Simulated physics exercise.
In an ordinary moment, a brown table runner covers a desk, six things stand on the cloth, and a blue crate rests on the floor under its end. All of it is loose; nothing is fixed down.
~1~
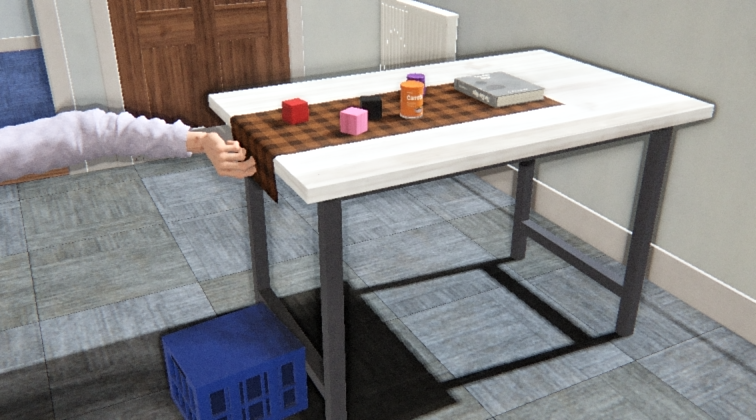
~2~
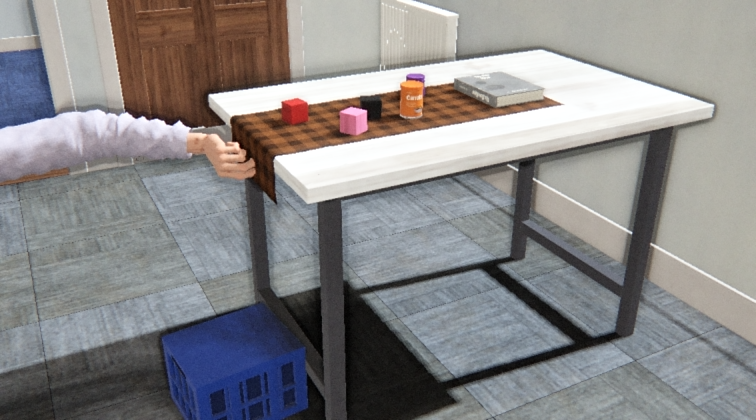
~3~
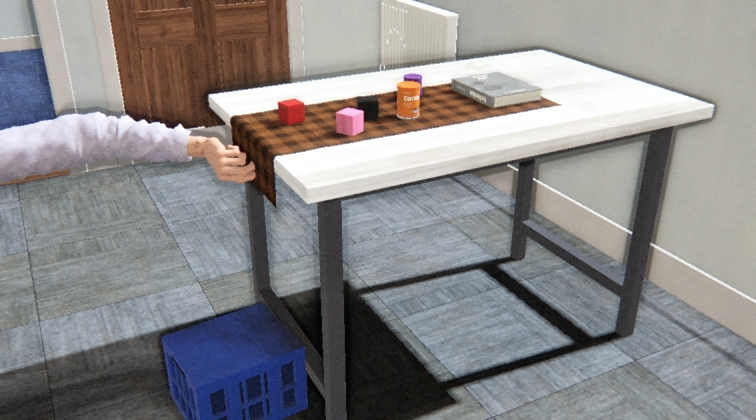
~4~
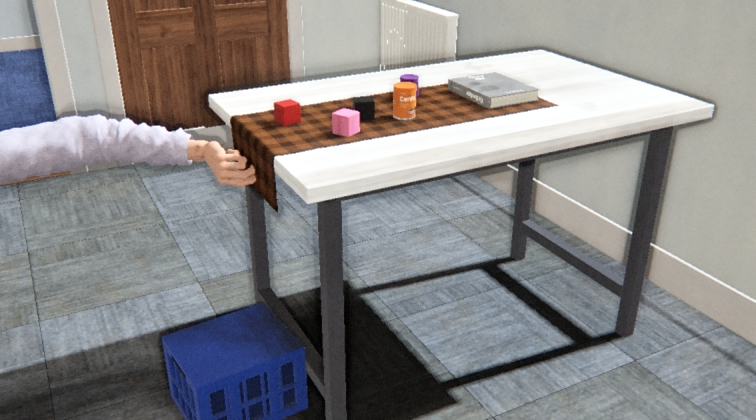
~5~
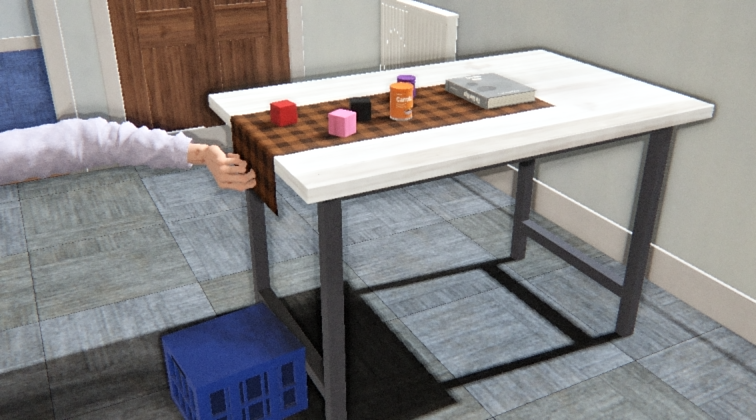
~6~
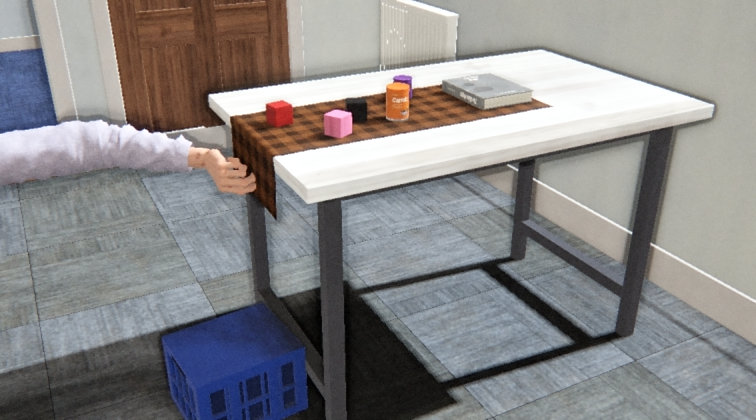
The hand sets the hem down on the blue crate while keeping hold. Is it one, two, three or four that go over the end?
It is four.
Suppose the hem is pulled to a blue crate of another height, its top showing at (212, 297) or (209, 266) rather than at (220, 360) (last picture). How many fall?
Counts: 2, 1.
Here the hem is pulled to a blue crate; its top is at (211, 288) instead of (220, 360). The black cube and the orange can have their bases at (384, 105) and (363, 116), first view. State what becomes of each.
Result: Black cube still there, orange can still there.
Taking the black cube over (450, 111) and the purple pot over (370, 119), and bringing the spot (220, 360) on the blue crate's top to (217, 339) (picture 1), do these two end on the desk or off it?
Outcome: Black cube keeps its perch; purple pot is gone.
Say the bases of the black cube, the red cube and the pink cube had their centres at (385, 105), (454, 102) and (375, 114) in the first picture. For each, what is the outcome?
The black cube ends up off; the red cube stays put; the pink cube ends up off.
Soon after, hem near (257, 248); red cube gone.
After that, hem near (259, 305); red cube, pink cube and black cube gone.
In the end, hem on the crate; red cube, pink cube, black cube and orange can gone. Over the edge go four.
